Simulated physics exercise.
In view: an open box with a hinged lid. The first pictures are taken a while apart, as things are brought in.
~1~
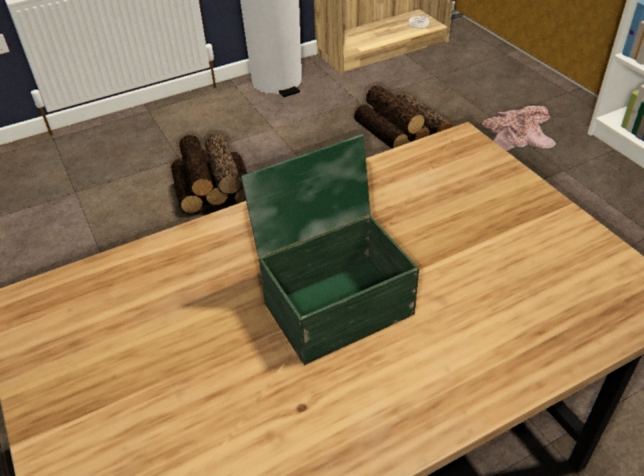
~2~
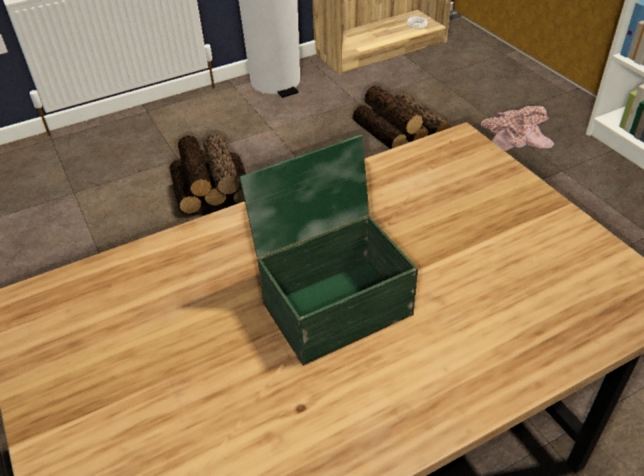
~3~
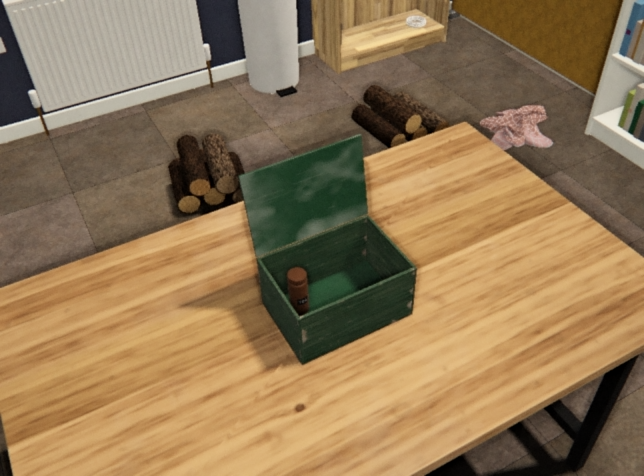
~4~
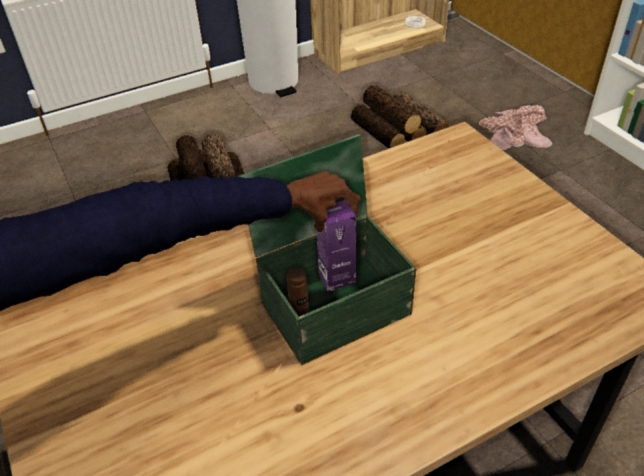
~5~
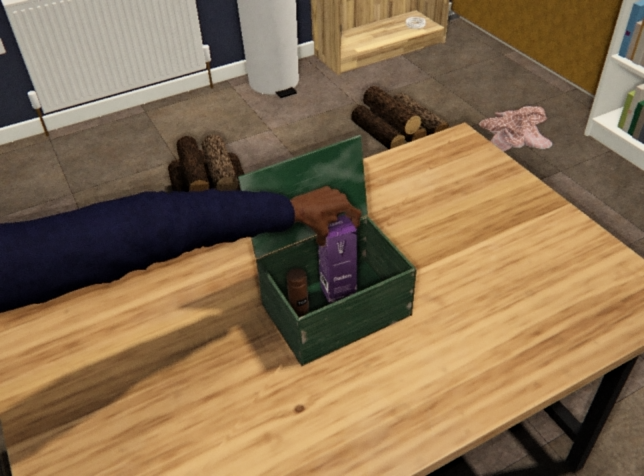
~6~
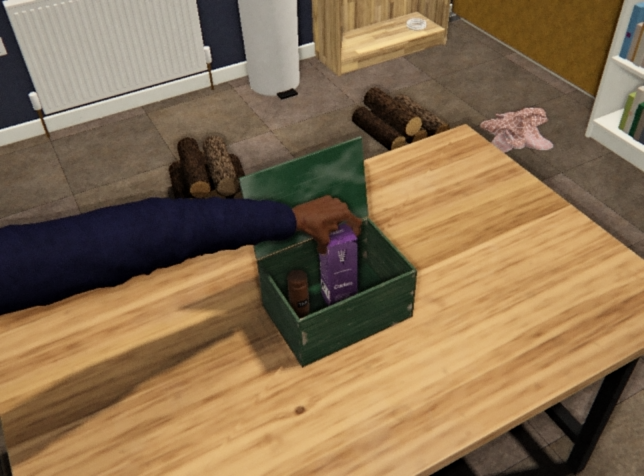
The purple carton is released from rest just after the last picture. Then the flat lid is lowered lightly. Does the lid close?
In the end the lid stays ajar.
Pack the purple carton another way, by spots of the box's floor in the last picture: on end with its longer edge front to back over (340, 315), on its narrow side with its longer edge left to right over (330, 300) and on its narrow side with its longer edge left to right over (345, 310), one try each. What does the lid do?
First, it stays ajar; second, it sits on the rim; third, it closes.
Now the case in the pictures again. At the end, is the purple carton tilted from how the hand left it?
The purple carton tips.
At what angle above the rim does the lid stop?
Some 20° above the rim.
Then, 1.50 s after the last picture, lid 66° above the rim.
Then, 2.10 s after the last picture, lid 29° above the rim; purple carton tipped 22° from how it was near (346, 280).
At rest, lid 19° above the rim; tipped over in the box, purple carton; brown shaker in place. Seen from the same camera at the end, purple carton near (346, 286).
